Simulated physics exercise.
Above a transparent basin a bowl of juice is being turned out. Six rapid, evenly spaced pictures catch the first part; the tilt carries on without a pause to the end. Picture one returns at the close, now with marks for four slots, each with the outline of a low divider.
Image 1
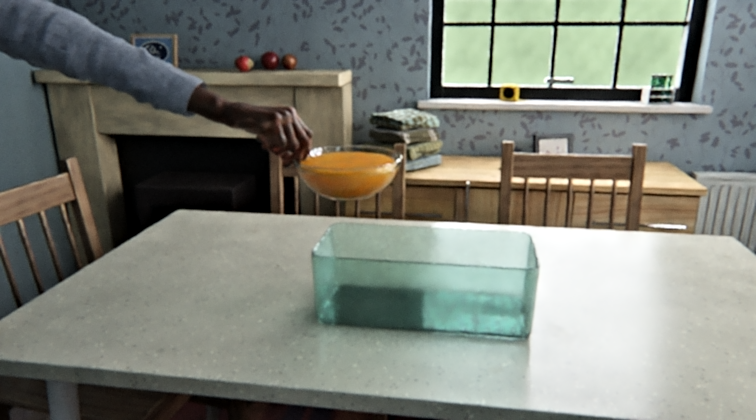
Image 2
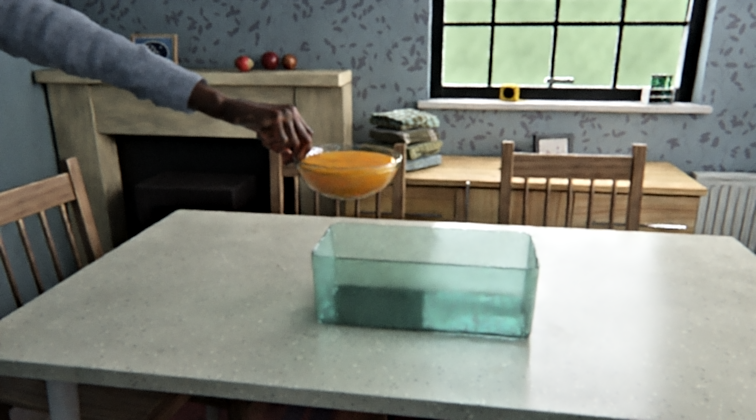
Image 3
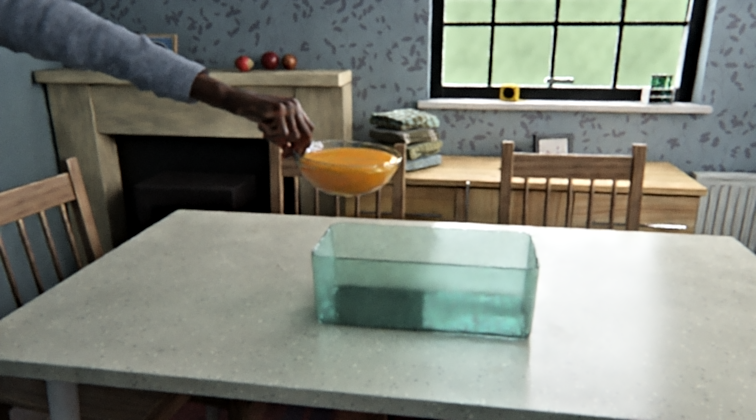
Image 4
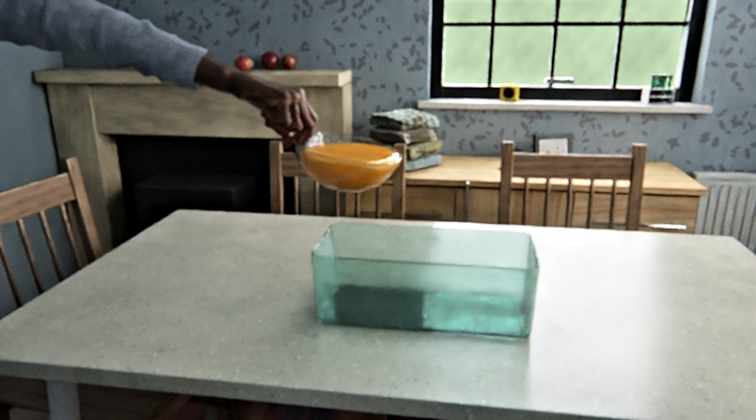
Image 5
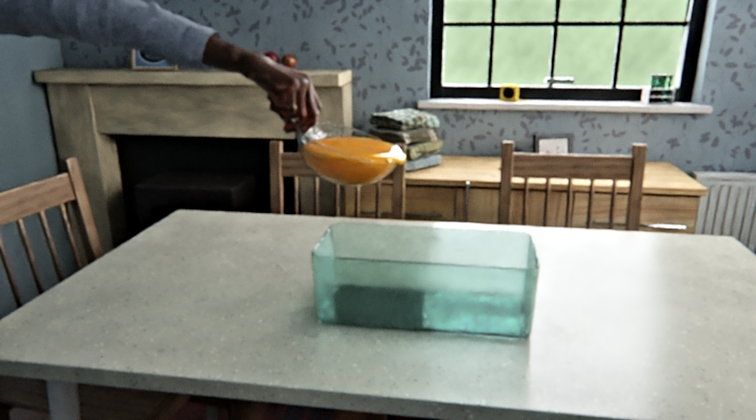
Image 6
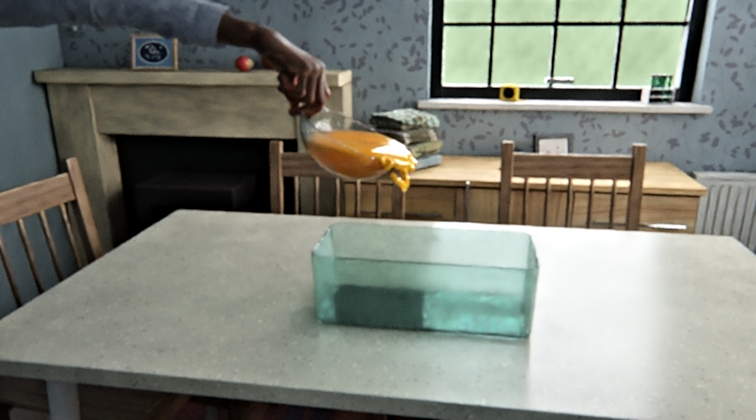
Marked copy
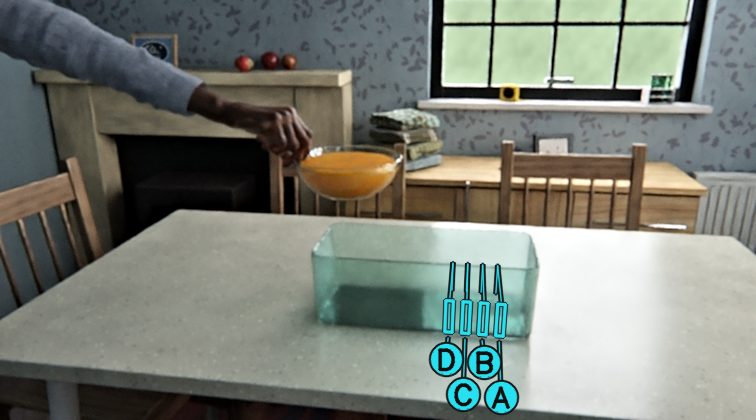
In a dining room, a hand tilting a glass bowl rightward above a clear basin, orange juice starting over its lip.
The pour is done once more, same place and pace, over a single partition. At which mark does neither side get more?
C beats the others.
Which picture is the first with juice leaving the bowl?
Picture 5.
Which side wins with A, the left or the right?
The left side.
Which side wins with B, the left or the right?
The left one.
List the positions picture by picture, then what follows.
Upright, lip at (400, 158); basin from (317, 320) to (531, 337); nothing has left yet.
Upright, lip at (400, 158); nothing has left yet.
Tipped about 5°, lip at (400, 158); nothing has left yet.
Tipped about 10°, lip at (400, 158); nothing has left yet.
Tipped about 18°, lip at (400, 158); juice is over the lip, down to (400, 158).
Tipped about 27°, lip at (400, 158); juice is over the lip, down to (405, 188).
On the marked copy, A at (499, 341); B at (482, 340); C at (464, 338); D at (448, 337).
Choosing A, about 96 % ends left of the wall and 3 % right of it.
Choosing B, about 83 % ends left of the wall and 15 % right of it.
Choosing C, about 44 % ends left of the wall and 55 % right of it.
Choosing D, about 14 % ends left of the wall and 85 % right of it.
